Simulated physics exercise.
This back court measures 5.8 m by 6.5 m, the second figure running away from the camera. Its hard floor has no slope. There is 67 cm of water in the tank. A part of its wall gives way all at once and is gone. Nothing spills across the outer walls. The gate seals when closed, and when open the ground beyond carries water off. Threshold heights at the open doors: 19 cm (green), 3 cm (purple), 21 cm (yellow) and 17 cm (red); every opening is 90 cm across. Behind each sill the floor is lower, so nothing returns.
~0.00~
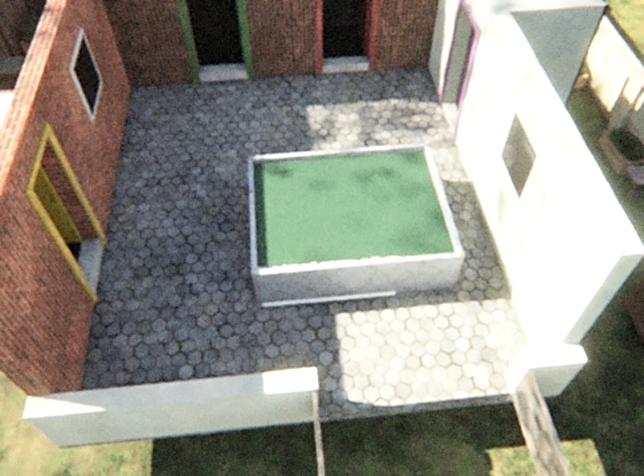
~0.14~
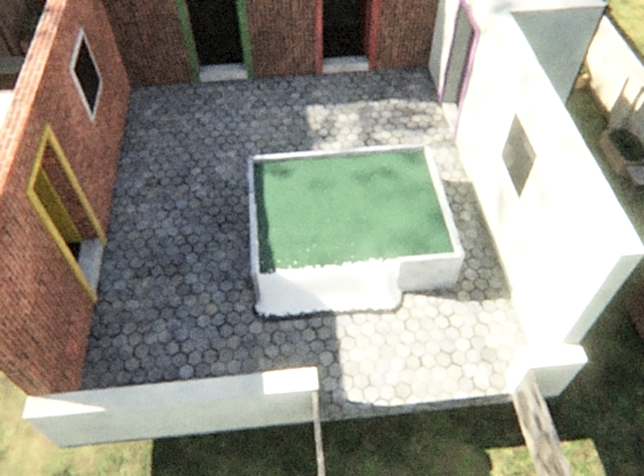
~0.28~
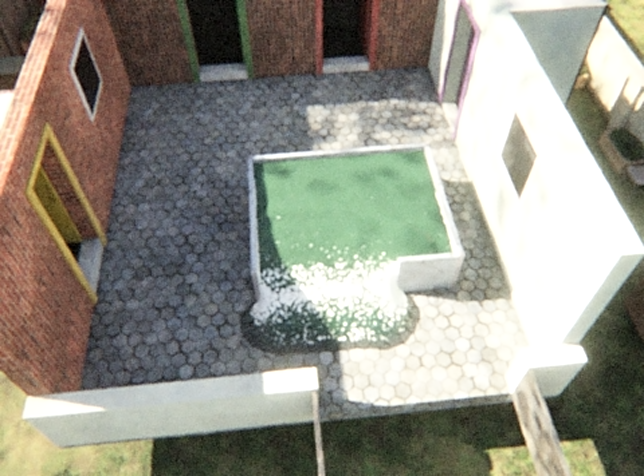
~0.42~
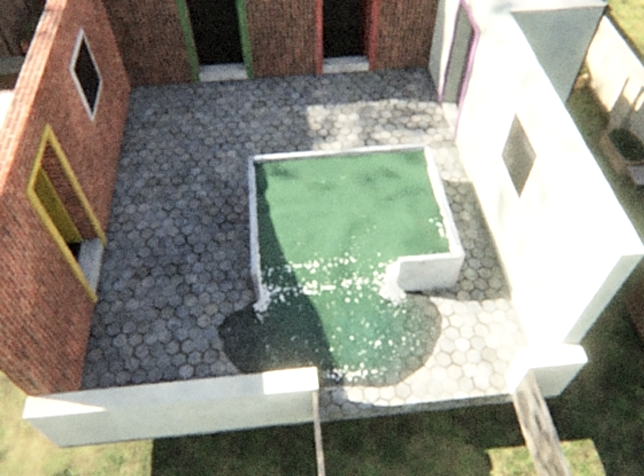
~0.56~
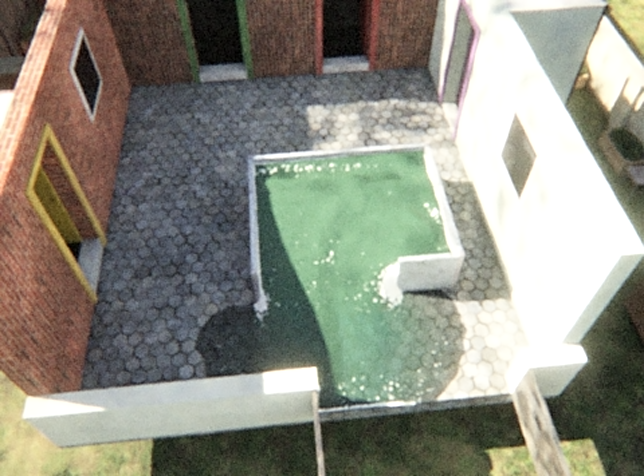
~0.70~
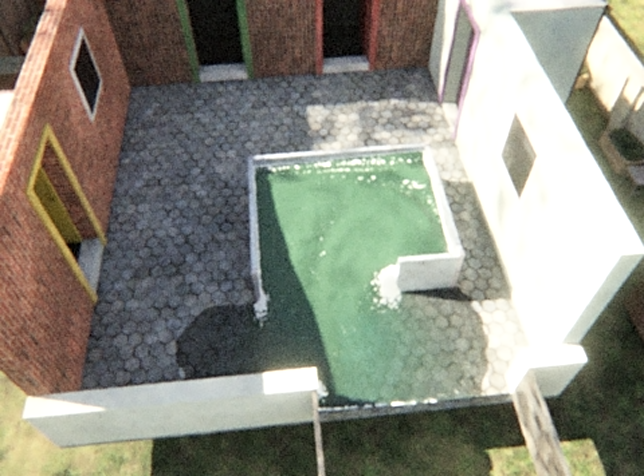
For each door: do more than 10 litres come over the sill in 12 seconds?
Door by door: At the green door it keeps below the limit; at the purple door it exceeds the limit; at the yellow door it stays under the limit; at the red door it does not reach the limit.
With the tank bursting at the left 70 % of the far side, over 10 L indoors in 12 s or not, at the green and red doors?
Then: Green over, red over.
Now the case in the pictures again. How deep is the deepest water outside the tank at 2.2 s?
Roughly 44 cm.
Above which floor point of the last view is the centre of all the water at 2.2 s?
Near (309, 280).
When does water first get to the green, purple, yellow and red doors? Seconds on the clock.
Arrival: Green 4.5 s, purple 8.0 s, yellow 2.2 s, red 6.0 s.
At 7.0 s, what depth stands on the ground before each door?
Depths in cm: Green 9, purple 0, yellow 7, red 5.
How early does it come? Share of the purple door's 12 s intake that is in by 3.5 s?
About 0 per cent.
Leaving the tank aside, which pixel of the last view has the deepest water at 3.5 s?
Near (91, 416).
After 1.4 s water covers 15 % of the floor and is deepest (48 cm) near (297, 381); green door not reached, purple door not reached, yellow door not reached, red door not reached.
After 2.2 s water covers 20 % of the floor and is deepest (44 cm) near (76, 418); green door not reached, purple door not reached, yellow door 3 cm at the sill, 0 L in, red door not reached.
After 3.5 s water covers 35 % of the floor and is deepest (28 cm) near (91, 416); green door not reached, purple door not reached, yellow door 13 cm at the sill, 0 L in, red door not reached.
After 7.0 s water covers 70 % of the floor and is deepest (12 cm) near (76, 418); green door 9 cm at the sill, 0 L in, purple door not reached, yellow door 7 cm at the sill, 0 L in, red door 5 cm at the sill, 0 L in.
After 12.0 s water covers 95 % of the floor and is deepest (8 cm) near (424, 84); green door 6 cm at the sill, 0 L in, purple door 6 cm at the sill, 19 L in, yellow door 4 cm at the sill, 0 L in, red door 4 cm at the sill, 0 L in.
